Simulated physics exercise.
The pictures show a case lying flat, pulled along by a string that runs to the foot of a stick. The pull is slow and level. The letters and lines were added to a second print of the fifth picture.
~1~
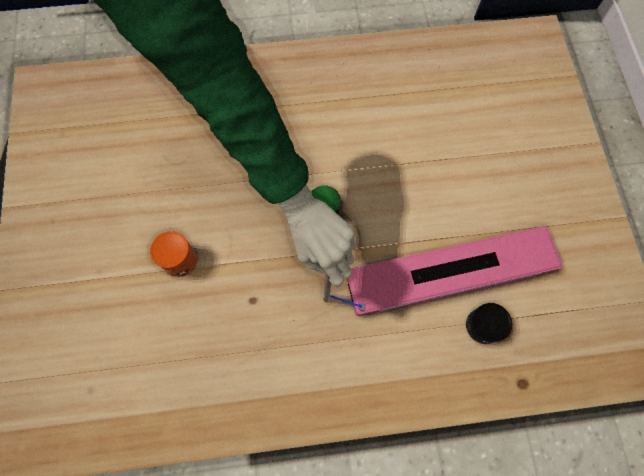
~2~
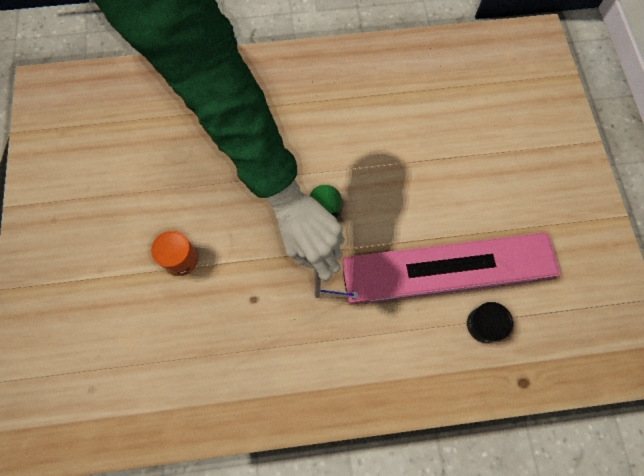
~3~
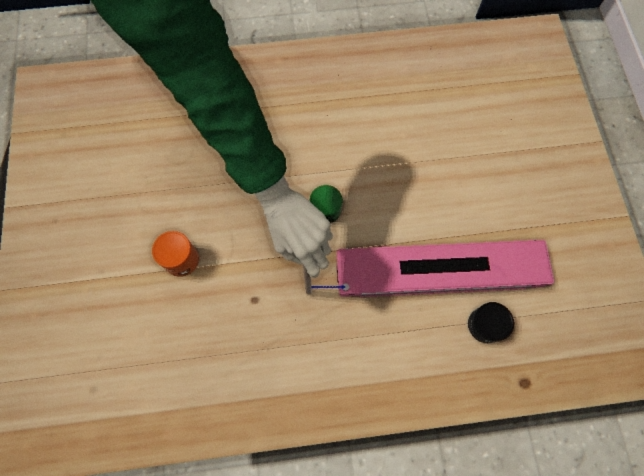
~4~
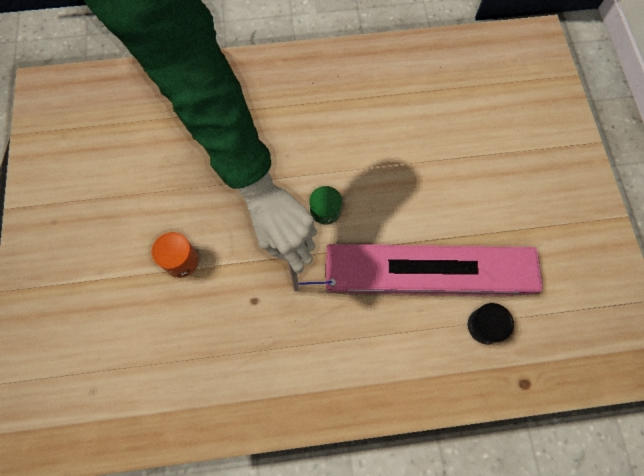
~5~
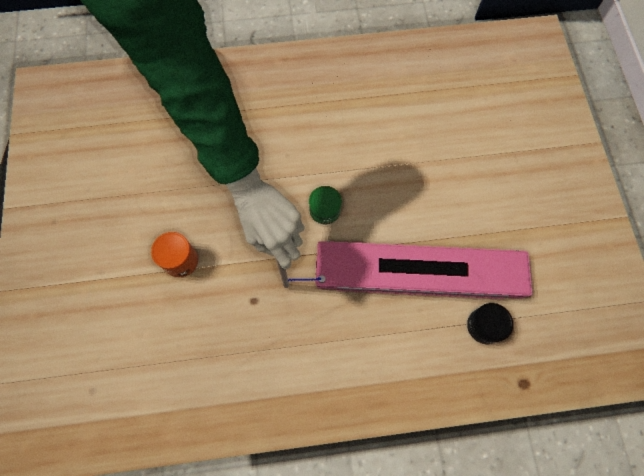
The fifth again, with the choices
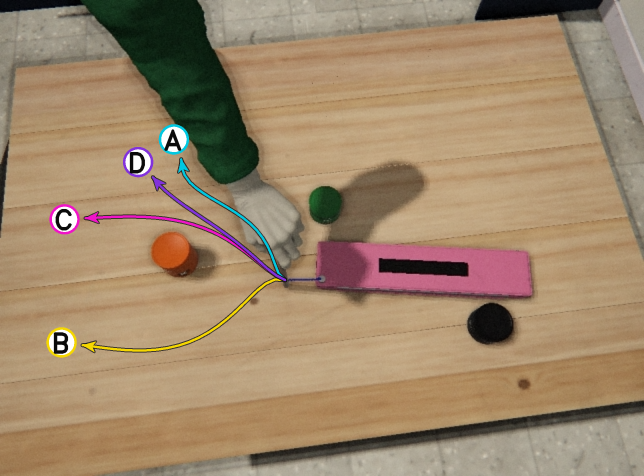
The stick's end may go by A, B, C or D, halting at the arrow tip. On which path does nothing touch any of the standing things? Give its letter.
B.
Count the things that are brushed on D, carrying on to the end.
It touches one.
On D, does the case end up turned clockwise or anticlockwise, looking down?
It turns clockwise.
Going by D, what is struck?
It is the black tub.
On the copy, A from (285, 280) via (235, 212) to (181, 159); B from (285, 280) via (189, 342) to (82, 345); C from (285, 280) via (193, 225) to (85, 218); D from (285, 280) via (216, 227) to (153, 177).
On B. First, foot of the stick (225, 321), middle of the case (361, 281).
Then, foot of the stick (150, 350), middle of the case (291, 306).
Finally, foot of the stick (83, 345), middle of the case (229, 319); nothing has been touched.
By contrast, A meets the green tub and black tub; C meets the orange jar and black tub; D meets the black tub.
